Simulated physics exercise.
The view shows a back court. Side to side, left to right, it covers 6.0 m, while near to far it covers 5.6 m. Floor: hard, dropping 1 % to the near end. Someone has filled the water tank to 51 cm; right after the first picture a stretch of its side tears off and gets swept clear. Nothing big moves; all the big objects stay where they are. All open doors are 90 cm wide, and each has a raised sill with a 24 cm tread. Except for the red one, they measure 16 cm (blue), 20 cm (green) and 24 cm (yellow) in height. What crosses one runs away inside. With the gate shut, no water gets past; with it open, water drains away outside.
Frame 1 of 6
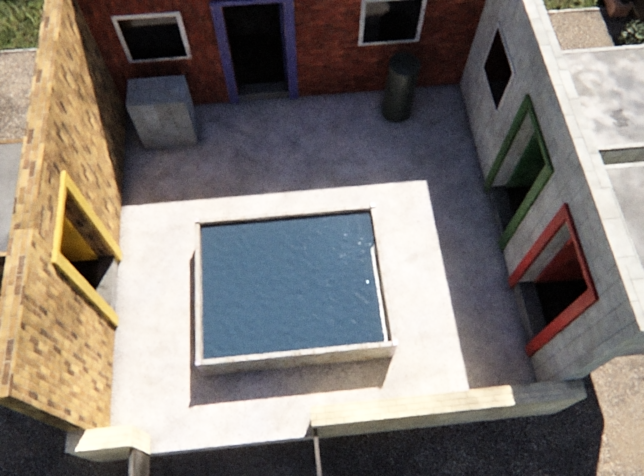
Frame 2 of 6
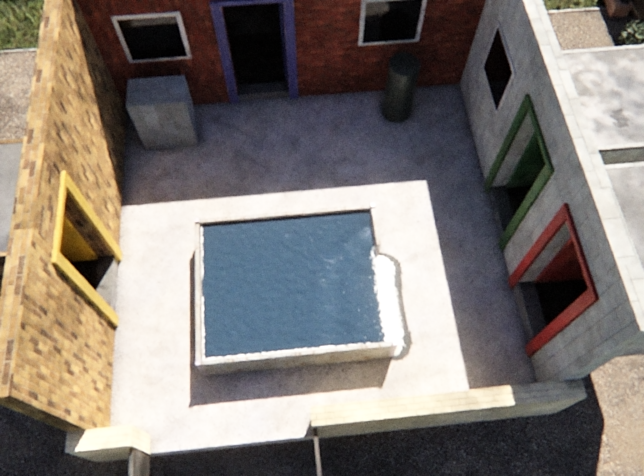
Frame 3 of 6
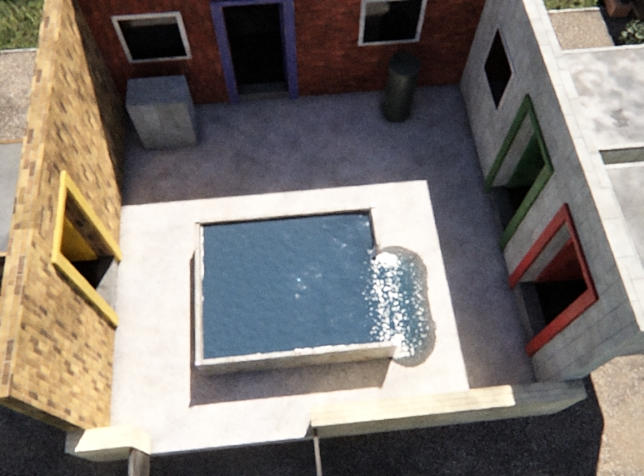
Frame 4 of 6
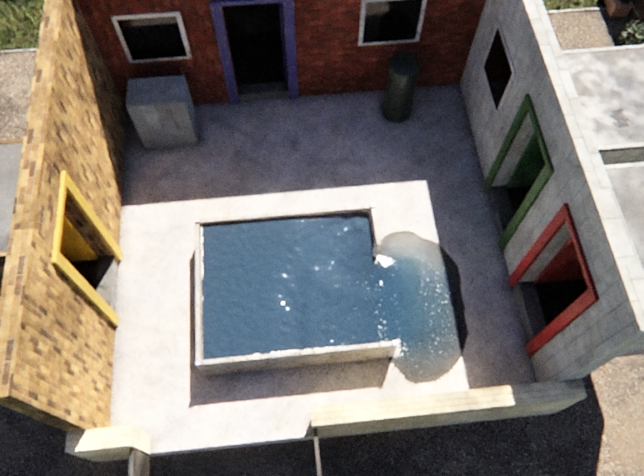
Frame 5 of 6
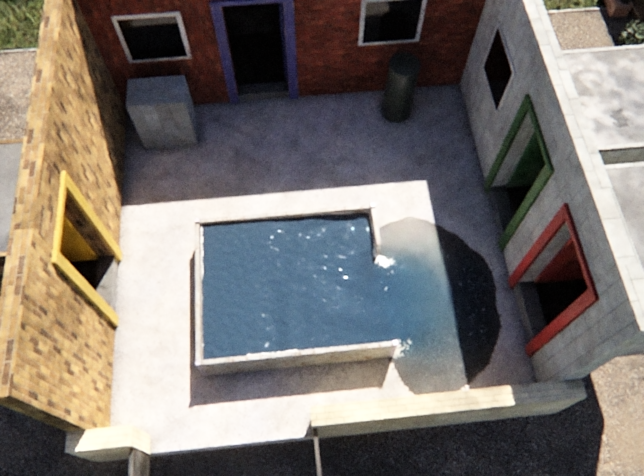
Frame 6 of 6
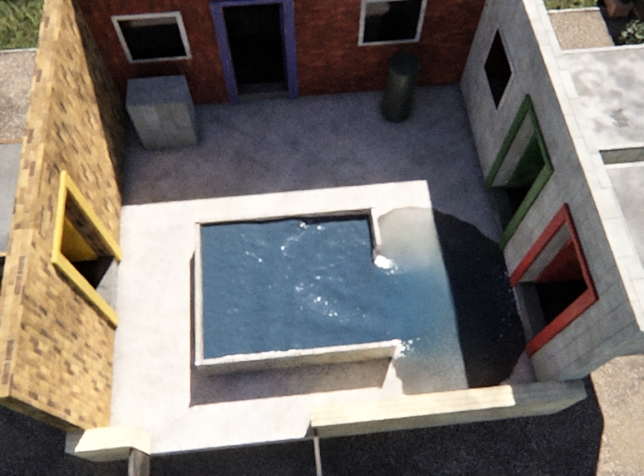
In the video, a rectangular water tank stands full in a walled courtyard until its right side gives way, and water pours through the gap, spreading rightward across the pale floor in a widening pool that reaches the red-framed doorway.
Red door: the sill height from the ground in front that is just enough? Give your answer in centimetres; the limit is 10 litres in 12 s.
33 cm.
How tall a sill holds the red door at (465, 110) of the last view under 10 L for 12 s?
16 cm.
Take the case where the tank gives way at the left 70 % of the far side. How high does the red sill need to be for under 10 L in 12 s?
Then it needs around 8.5 cm.
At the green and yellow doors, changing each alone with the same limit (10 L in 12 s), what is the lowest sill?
About 16 cm at green and about 8.5 cm at yellow.
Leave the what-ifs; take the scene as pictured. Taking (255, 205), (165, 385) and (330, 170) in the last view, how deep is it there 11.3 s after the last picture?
About 7, 11 and 5 cm.
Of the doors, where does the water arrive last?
The yellow one.
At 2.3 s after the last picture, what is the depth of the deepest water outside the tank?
34 cm.
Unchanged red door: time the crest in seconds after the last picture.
Around 1.8 s.
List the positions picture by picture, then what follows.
The first picture shows the water tank at (291, 281) is whole and still, 51 cm deep; the red door at (543, 292) is dry.
In the second picture, water pours out at (382, 302) and has run 0.3 m, to (396, 268); about 8 cm deep outside, 51 cm at the back.
In the third picture, the front is at (423, 288), 0.7 m from the gap at (381, 302); 1.0 m2 of floor is wet, 51 cm left at the back.
In the fourth picture, the gap is at (381, 302), the front 1.2 m out at (456, 296); the back of the water tank holds 51 cm.
In the fifth picture, the gap is at (381, 303), the front 1.6 m out at (493, 315); the back of the water tank holds 51 cm.
In the sixth picture, the front is at (522, 336), 2.0 m from the gap at (382, 302); 4.4 m2 of floor is wet, 51 cm left at the back; water is at the red door at (543, 292).
Then, 0.7 s after the last picture water covers 20 % of the floor, deepest (40 cm) near (537, 394); 34 cm at the red door, 3 litres in over its 27 cm sill.
Then, 2.3 s after the last picture water covers 40 % of the floor, deepest (34 cm) near (534, 381); 33 cm at the red door, 41 litres in over its 27 cm sill.
Then, 11.3 s after the last picture water covers 95 % of the floor, deepest (12 cm) near (165, 368); 8 cm at the red door, 50 litres in over its 27 cm sill.
At the red door as built, the water peaked near 39 cm, 1.7 s after the last picture.
Run again over the same 12 s with other heights there, 46 litres in over 27.5 cm, 3 litres over 37 cm. The limit of 10 litres is kept from about 33 cm up.
